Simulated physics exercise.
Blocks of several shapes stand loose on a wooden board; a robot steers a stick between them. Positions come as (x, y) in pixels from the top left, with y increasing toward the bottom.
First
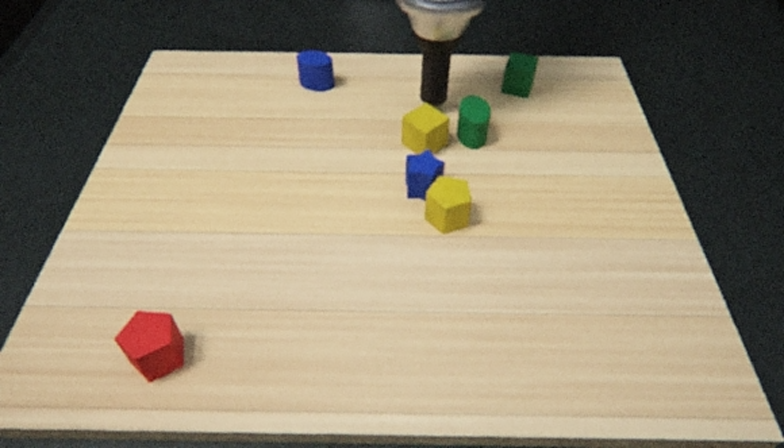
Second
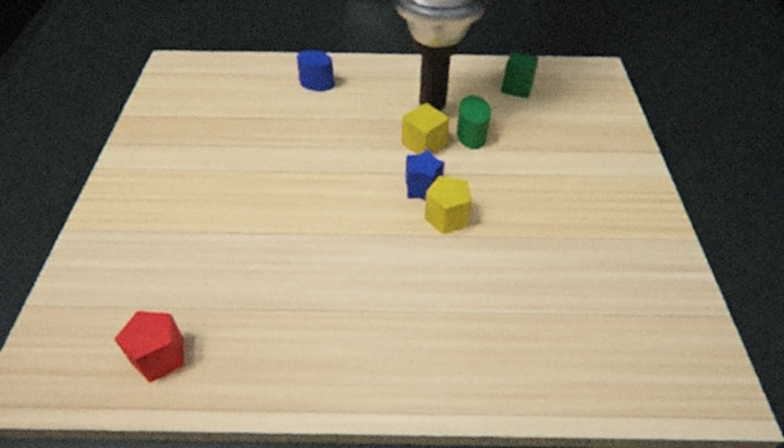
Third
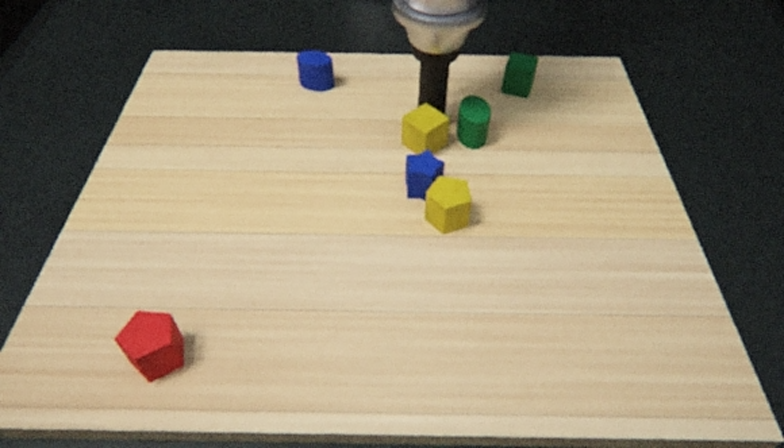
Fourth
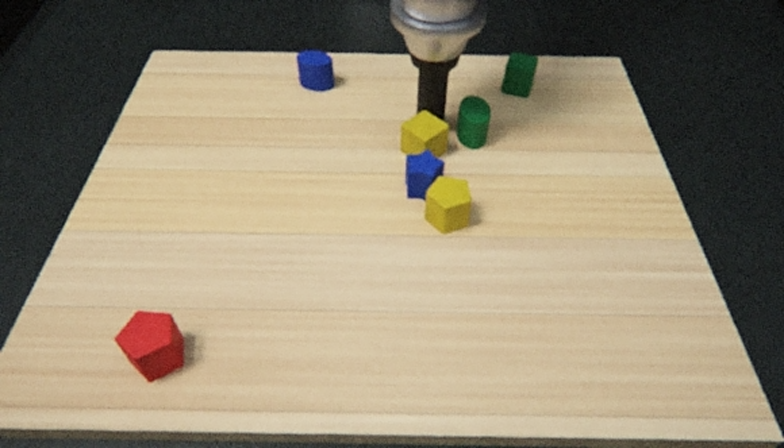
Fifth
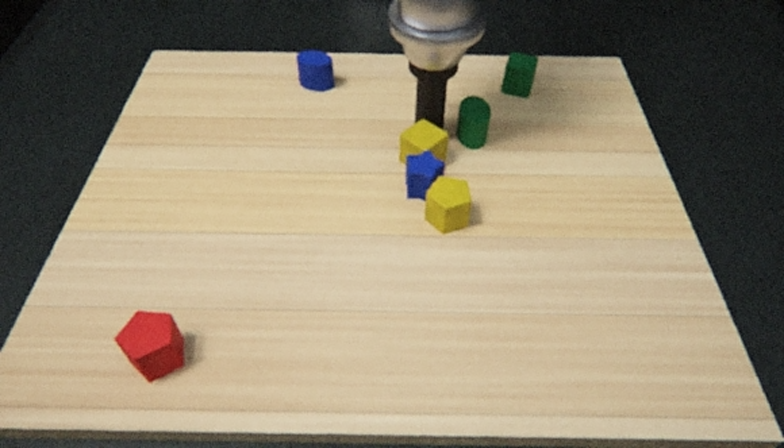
A black stick held by a robot moved slowly down the wooden board and nudged the yellow cube a short way toward the blue star, while the other blocks around them stayed still.
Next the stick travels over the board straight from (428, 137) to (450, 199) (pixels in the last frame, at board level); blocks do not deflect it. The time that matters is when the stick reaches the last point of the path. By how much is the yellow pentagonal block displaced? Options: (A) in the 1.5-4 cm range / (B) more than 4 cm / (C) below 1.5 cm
C - below 1.5 cm.
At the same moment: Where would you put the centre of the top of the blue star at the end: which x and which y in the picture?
It comes to (402, 198).
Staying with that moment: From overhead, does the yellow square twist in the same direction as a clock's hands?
Yes, that is what happens.
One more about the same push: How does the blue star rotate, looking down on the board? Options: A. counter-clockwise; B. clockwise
A
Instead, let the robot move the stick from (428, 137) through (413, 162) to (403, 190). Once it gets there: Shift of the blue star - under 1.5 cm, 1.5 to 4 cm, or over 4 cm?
Of the three bands, it's over 4 cm.
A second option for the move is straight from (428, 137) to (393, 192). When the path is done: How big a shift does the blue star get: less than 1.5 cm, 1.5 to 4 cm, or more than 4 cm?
Upwards of 4 cm.
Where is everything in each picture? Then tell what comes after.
The first frame shows tip of the stick at (434, 98), middles of tops, blue star at (424, 163), yellow square at (426, 117), yellow pentagonal block at (450, 191), green oval at (475, 108).
The second frame shows stick at (433, 104), nothing pushed.
The third frame shows stick at (432, 110), nothing pushed.
The fourth frame shows stick at (430, 118), yellow square at (425, 124).
The fifth frame shows stick at (429, 126), blue star at (424, 163), yellow square at (424, 134), yellow pentagonal block at (450, 191), green oval at (475, 108).
On the path given first. Halfway along, stick at (439, 156); blue star at (413, 187), turned 25° anticlockwise; yellow square at (414, 160), turned 50° clockwise; yellow pentagonal block at (452, 195), turned 15° anticlockwise.
At the end, stick at (451, 189); blue star at (402, 198), turned 40° anticlockwise; yellow square at (414, 171), turned 115° clockwise; yellow pentagonal block at (452, 198); green oval unmoved.
